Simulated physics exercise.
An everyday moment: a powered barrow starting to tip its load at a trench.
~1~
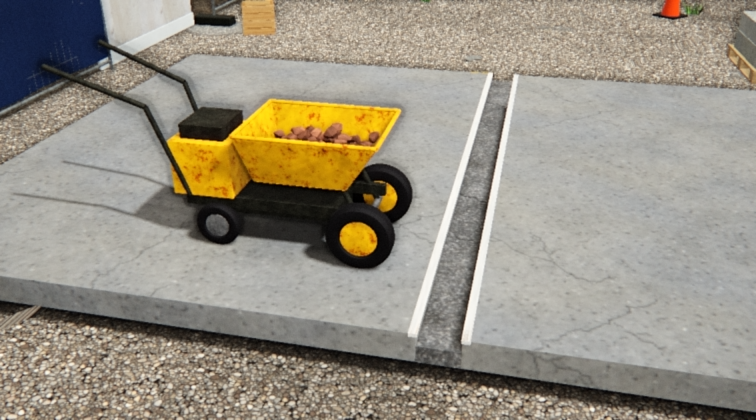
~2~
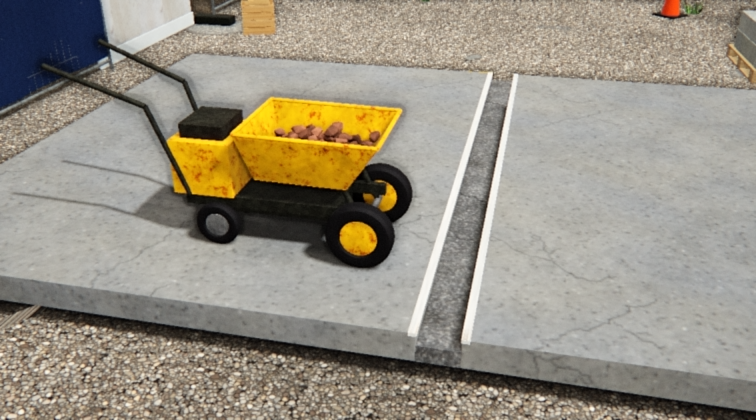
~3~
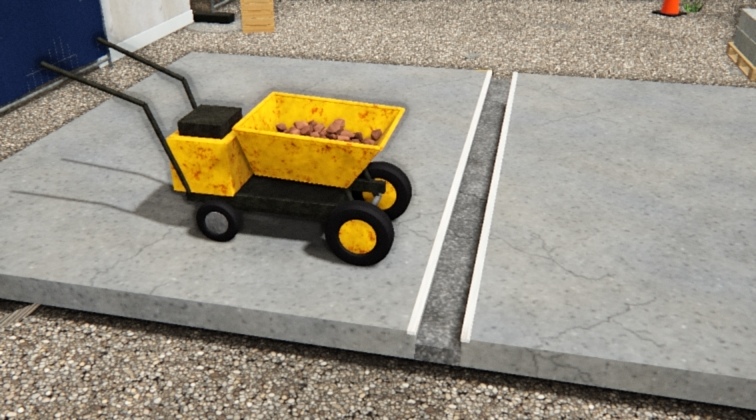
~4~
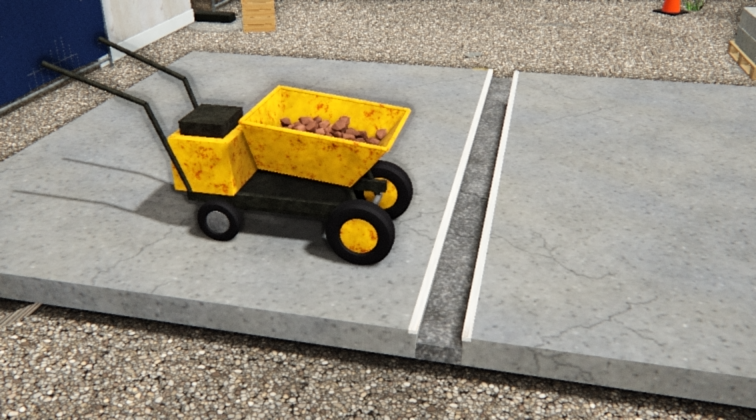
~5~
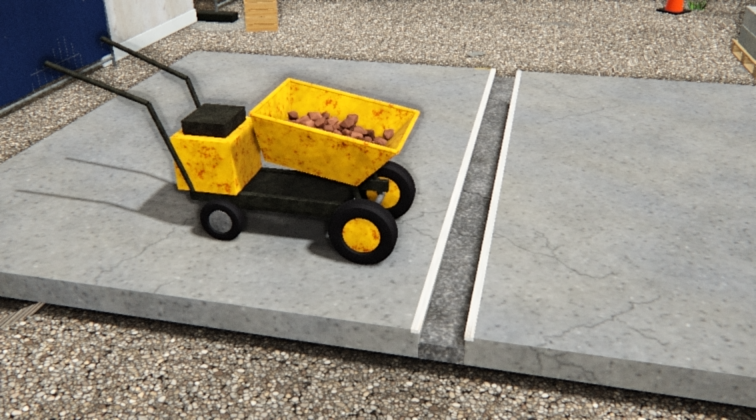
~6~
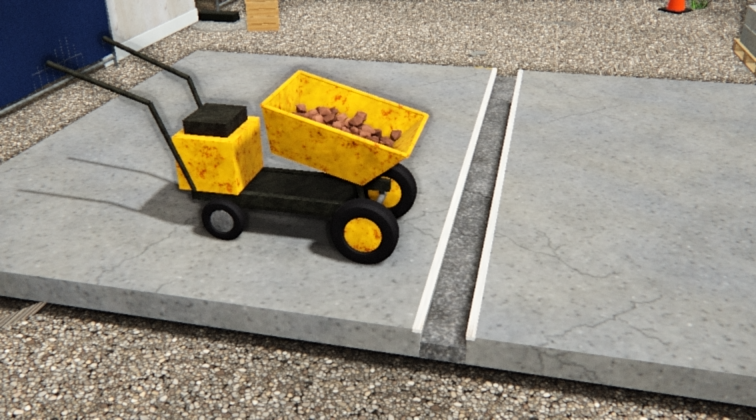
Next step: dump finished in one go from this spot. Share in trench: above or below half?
Below half.
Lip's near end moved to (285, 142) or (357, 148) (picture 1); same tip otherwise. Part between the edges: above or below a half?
From the first position short of one half lands between the edges, from the second beyond one half.
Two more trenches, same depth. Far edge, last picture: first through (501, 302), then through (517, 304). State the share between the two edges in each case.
70 % and 90 %, give or take.
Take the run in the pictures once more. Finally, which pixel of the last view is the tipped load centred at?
Near (501, 249), more or less.
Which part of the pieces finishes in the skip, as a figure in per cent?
I'd put it at about 0 per cent.
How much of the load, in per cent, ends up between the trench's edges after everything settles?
Close to 35 in every hundred pieces.
Soon after the last picture, skip tipped steeply; all in the skip.
A little later, skip tipped steeply; nearly all in the skip; a stray few beyond it; a stray few falling.
Later still, skip tipped right over; about a quarter in the skip; a small part in or heaped over the trench; about two thirds beyond it; a stray few falling.
By the end, skip tipped right over; about a third in or heaped over the trench; about two thirds beyond it.
